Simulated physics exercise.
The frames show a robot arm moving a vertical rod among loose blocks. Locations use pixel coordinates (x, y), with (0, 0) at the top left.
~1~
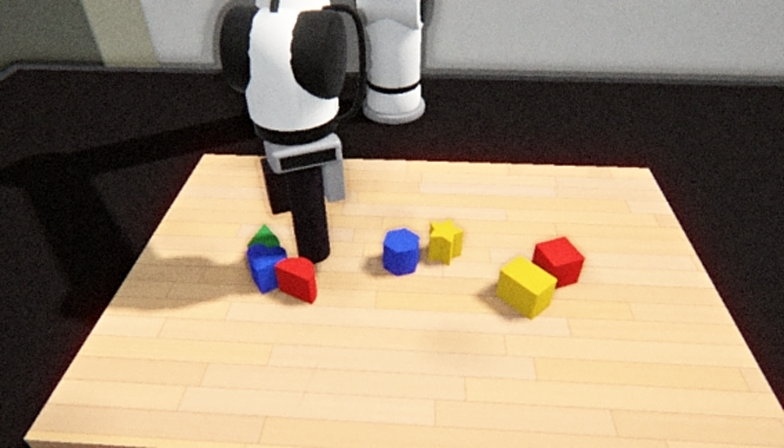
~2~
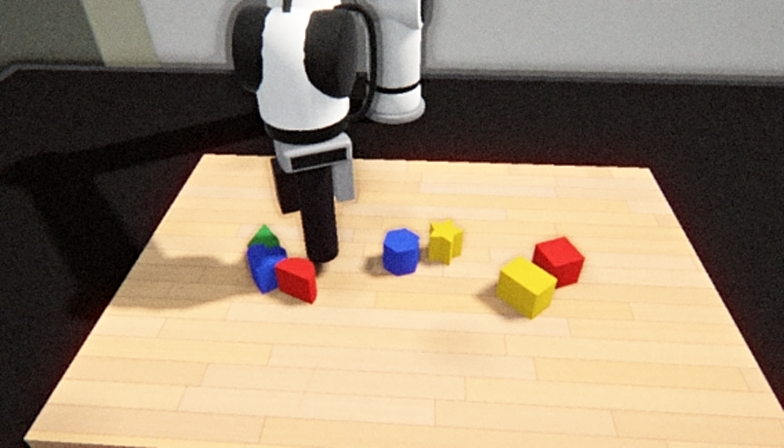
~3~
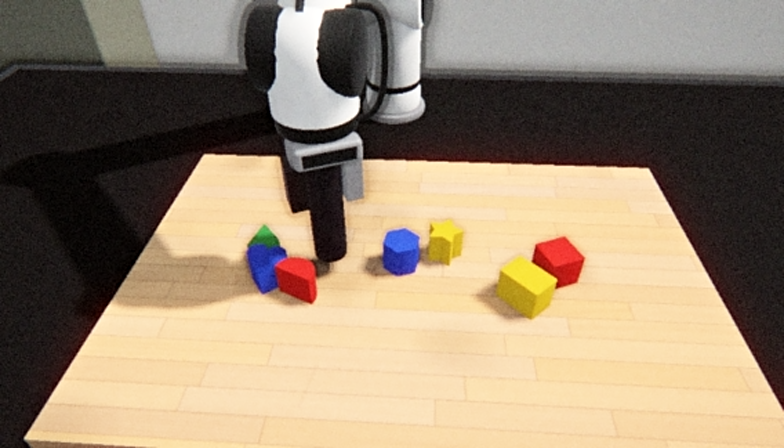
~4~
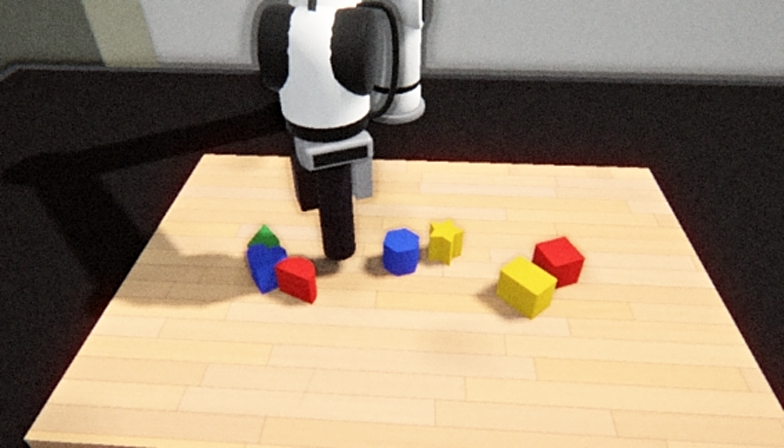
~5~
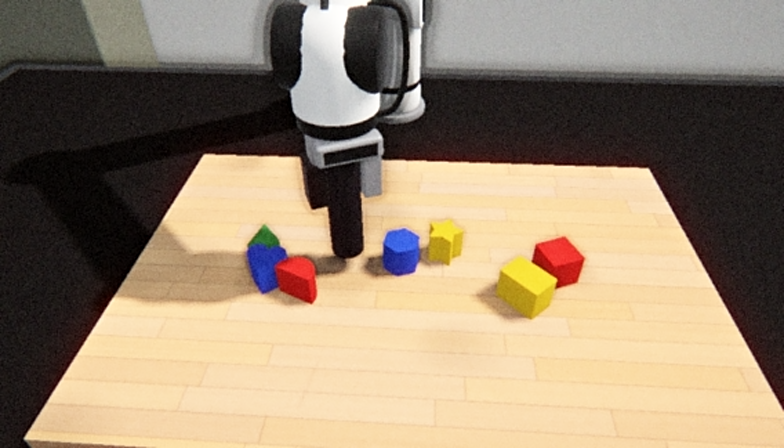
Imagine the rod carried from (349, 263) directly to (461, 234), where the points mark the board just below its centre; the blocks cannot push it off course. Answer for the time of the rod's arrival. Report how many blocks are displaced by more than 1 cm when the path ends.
Moved: 2.
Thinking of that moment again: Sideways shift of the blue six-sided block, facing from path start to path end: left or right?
Shifted right.
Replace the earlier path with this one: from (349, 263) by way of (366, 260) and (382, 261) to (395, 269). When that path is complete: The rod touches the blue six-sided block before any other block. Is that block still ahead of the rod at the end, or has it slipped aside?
The rod still pushes it.
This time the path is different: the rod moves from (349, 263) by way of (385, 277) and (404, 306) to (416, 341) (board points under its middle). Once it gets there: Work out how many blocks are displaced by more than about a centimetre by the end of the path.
Just one will move.
What follows on the original path. One third of the way, rod (388, 238); blue six-sided block (416, 240), turned 25° clockwise.
Two thirds of the way, rod (426, 228); blue six-sided block (425, 242), turned 50° clockwise; yellow star-shaped block (451, 231), turned 35° anticlockwise.
At the end, rod (463, 219); red D-shaped block still; blue six-sided block (425, 242), turned 50° clockwise; yellow star-shaped block (459, 231).
